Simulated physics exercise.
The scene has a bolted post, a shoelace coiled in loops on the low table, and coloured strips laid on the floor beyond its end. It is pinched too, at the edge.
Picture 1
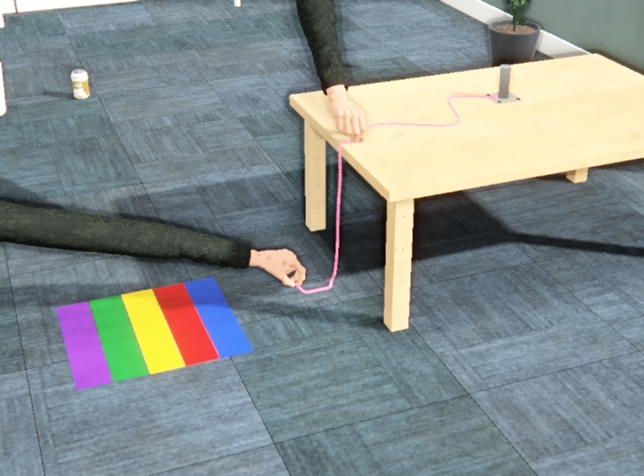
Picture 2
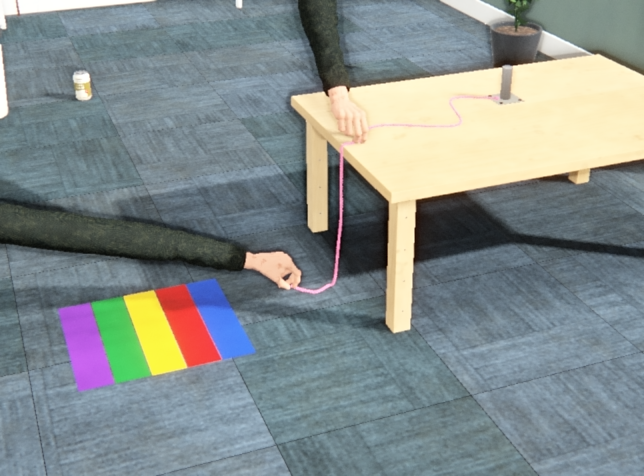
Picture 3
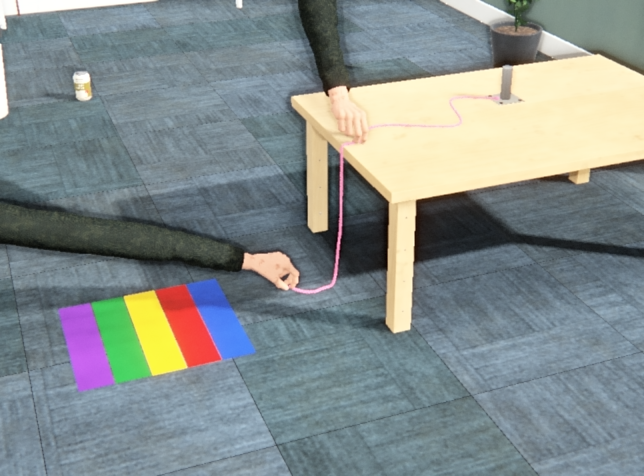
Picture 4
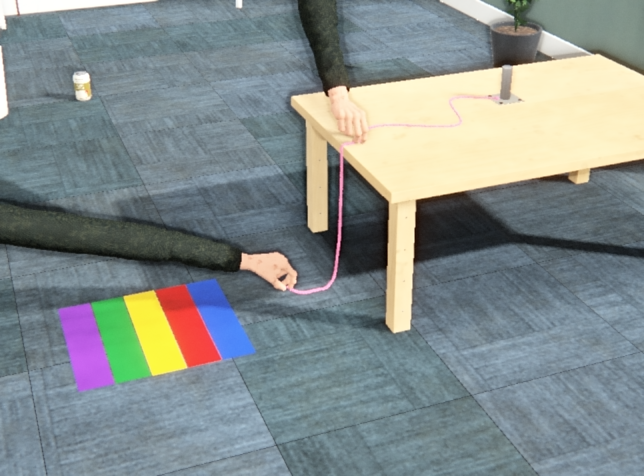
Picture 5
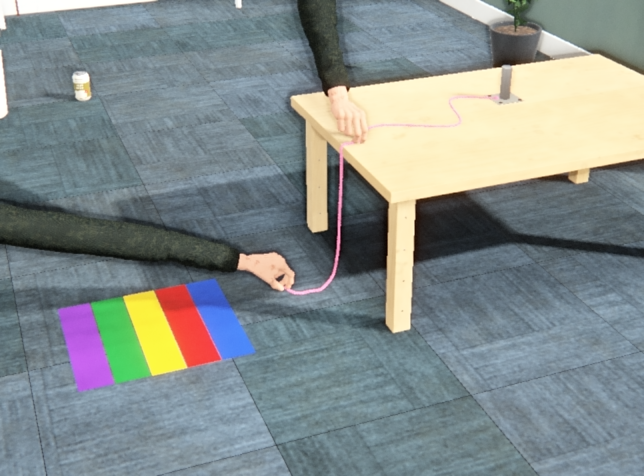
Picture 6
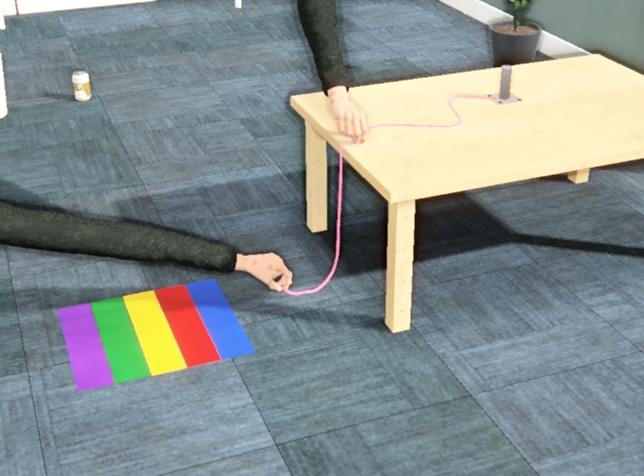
On a blue-grey carpeted floor beside a low wooden table, one hand presses a pink cord at the table's edge while another holds its hanging end near five coloured strips. The lower hand draws the end very slightly left toward the strips, while the upper hand stays put.
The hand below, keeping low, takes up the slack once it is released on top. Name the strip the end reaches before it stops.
Green.
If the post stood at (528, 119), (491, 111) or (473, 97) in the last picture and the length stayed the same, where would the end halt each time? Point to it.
Approximate pixels in order: (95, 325), (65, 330), (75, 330).
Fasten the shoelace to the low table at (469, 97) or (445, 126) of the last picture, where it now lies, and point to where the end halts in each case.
In that order: (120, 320) and (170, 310).
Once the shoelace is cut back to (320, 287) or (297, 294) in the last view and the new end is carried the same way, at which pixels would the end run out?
First (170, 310), then (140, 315).
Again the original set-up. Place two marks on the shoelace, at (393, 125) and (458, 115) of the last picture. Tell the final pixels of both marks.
Around (345, 136); the other one around (422, 117).
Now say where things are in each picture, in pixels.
The first picture shows end (296, 283); blue (230, 339); red (196, 347); yellow (161, 354); green (126, 362); purple (90, 370).
The second picture shows end (291, 286); shoelace through (466, 97) (460, 119) (402, 125) (358, 142) (341, 203) (336, 269).
The third picture shows end (289, 286).
The fourth picture shows end (287, 287); shoelace through (466, 97) (460, 119) (402, 125) (358, 142) (341, 203) (335, 269).
The fifth picture shows end (285, 287).
The sixth picture shows end (282, 288); shoelace through (465, 97) (460, 118) (402, 125) (357, 142) (340, 203) (334, 269).
Early on, end near (175, 309); over red.
Midway, end near (134, 318); over yellow.
At the end of the slack, end near (110, 322); over green. It halts on the green strip.
